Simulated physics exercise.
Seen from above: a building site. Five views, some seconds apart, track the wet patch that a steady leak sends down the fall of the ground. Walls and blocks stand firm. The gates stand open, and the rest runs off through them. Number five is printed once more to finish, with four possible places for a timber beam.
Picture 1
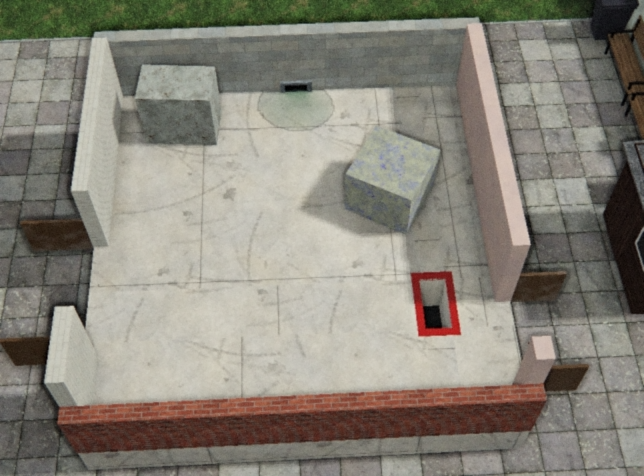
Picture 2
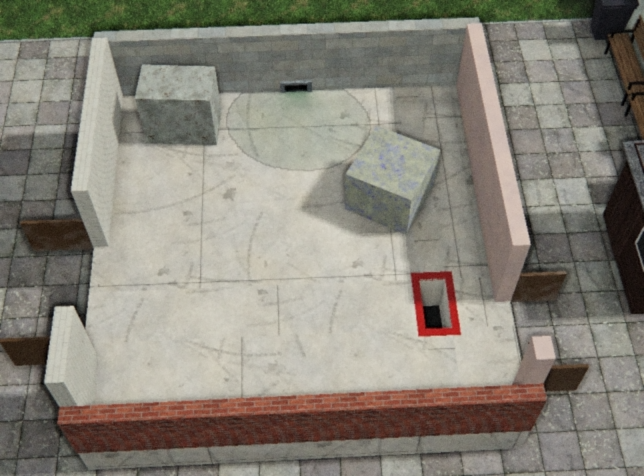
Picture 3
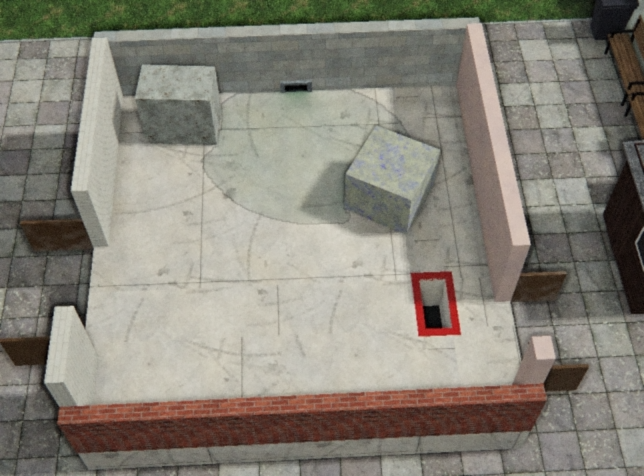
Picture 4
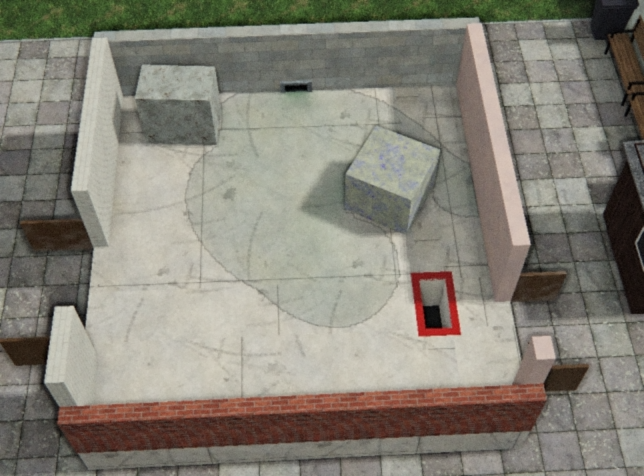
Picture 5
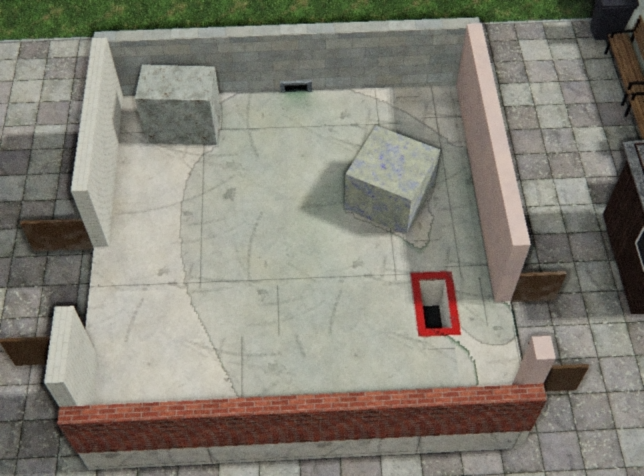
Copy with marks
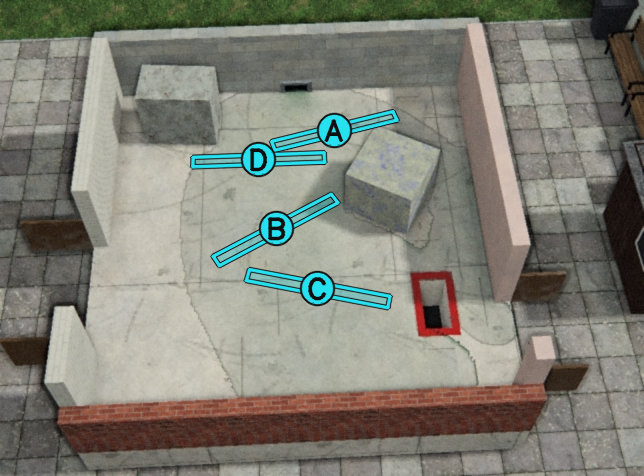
The video shows a walled concrete yard from above as a thin sheet of water spreads from an opening in the back wall, widening across the floor past two stone blocks and reaching the red-edged drain pit near the front.
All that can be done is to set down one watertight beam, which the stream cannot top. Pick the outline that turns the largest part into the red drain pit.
Choose C.
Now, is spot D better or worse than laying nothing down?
Better.
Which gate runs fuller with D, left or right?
The right gate.
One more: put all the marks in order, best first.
Best to worst: C, D, A, B.
In cyan, A from (273, 145) to (394, 115); B from (216, 260) to (334, 198); C from (247, 275) to (388, 301); D from (192, 162) to (324, 157).
With A, about 28 % of the stream goes into the red drain pit, about 72 % out by the gates.
With B, about 22 % of the stream goes into the red drain pit, about 78 % out by the gates.
With C, about 51 % of the stream goes into the red drain pit, about 48 % out by the gates.
With D, about 36 % of the stream goes into the red drain pit, about 63 % out by the gates.
